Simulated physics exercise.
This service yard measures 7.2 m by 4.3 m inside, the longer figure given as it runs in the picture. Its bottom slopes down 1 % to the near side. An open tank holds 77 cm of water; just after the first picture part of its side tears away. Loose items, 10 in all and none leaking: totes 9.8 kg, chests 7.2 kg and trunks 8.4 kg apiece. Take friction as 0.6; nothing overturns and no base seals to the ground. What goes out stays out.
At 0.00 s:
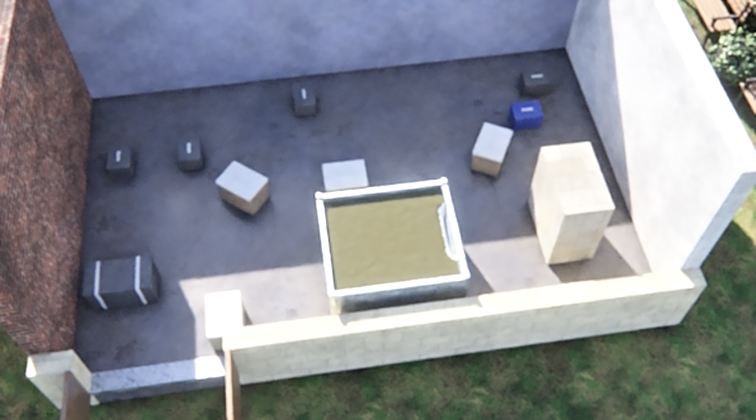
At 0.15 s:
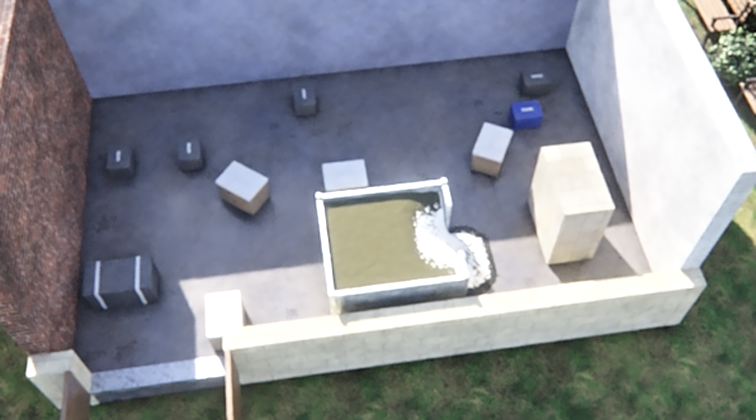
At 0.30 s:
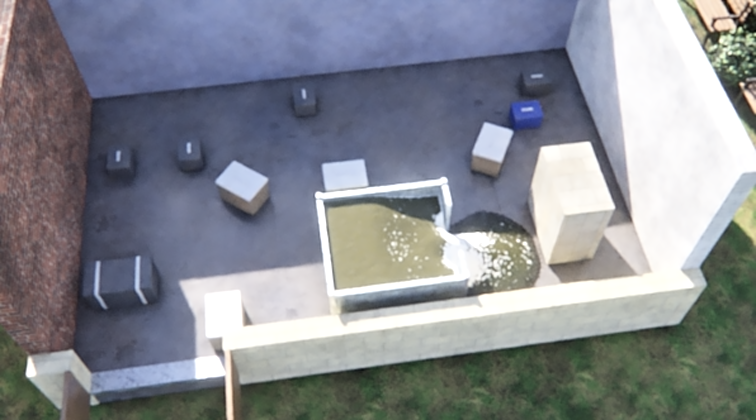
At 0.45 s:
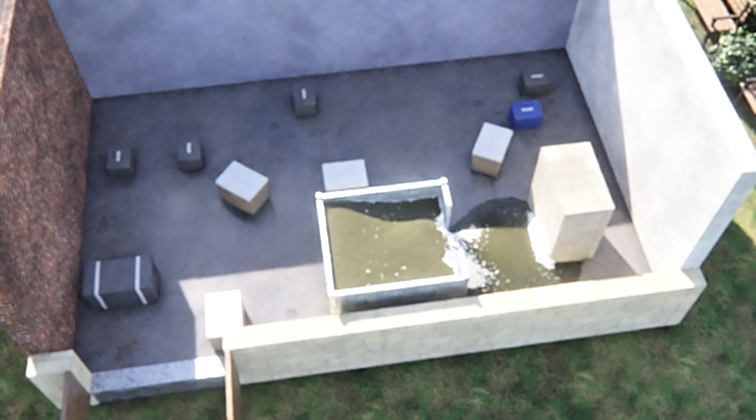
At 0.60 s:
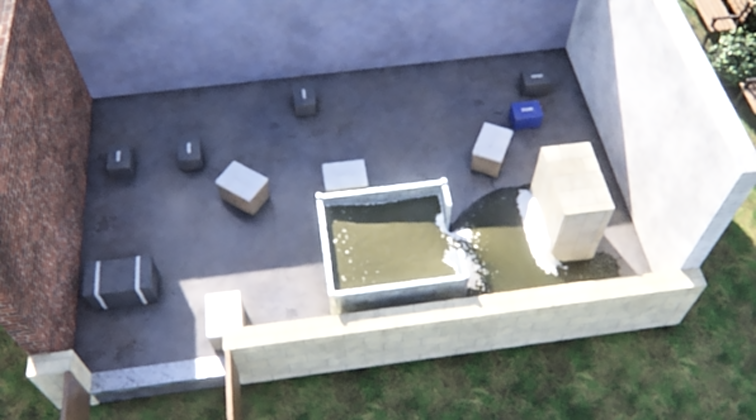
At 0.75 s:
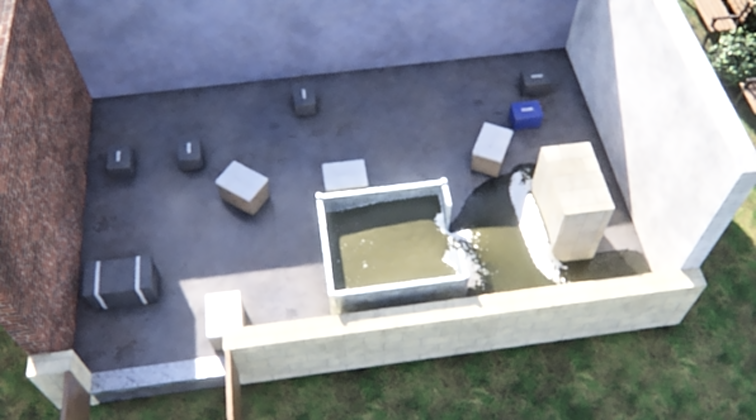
In a walled yard scattered with boxes, water burst through the right side of an open tank, foamed across the floor and spread around a tall pale block, while the boxes stayed put.
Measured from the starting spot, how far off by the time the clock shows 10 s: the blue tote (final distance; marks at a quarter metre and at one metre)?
Blue tote gets carried off.
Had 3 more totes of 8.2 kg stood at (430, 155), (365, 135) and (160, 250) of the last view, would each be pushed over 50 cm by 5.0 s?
In that order: Short of it, less, less.
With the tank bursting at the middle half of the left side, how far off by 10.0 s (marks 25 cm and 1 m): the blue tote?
Then the blue tote stays put.
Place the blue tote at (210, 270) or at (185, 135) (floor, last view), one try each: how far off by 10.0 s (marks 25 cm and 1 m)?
In that order: It barely shifts; it holds its place.
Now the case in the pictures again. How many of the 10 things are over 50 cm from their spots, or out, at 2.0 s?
By then 1.
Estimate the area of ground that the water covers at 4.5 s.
Roughly 18 m2.
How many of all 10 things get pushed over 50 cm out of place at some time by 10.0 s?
I count 8.
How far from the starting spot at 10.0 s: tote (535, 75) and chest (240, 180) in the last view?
In turn: 300 cm, 200 cm.
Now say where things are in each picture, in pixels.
The first frame shows the blue tote at (527, 110) rests on the ground; water covers 1.9 m2; 0 of 10 have shifted.
The second frame shows the blue tote at (527, 110), on the bottom; water covers 2.4 m2; 0 of 10 have shifted.
The third frame shows the blue tote at (527, 110), on the bottom; water covers 3.2 m2; 0 of 10 have shifted.
The fourth frame shows the blue tote at (527, 110) rests on the ground; water covers 3.8 m2; 0 of 10 have shifted.
The fifth frame shows the blue tote at (527, 110), on the bottom; 4.4 m2 under water; 0 of 10 have shifted.
The sixth frame shows the blue tote at (527, 110), on the bottom; 5.1 m2 under water; 0 of 10 have shifted.
After 2.0 s the blue tote is near (525, 84), 0.5 m from its start, aground; 0 of 10 are out; 0 afloat.
After 4.5 s the blue tote is near (410, 69), 1.8 m from its start, afloat; 0 of 10 are out; 2 afloat.
After 7.0 s the blue tote is near (288, 90), 3.4 m from its start, aground; 0 of 10 are out; 2 afloat.
After 10.0 s the blue tote is near (287, 90), 3.4 m from its start, aground; 0 of 10 are out; 3 afloat.
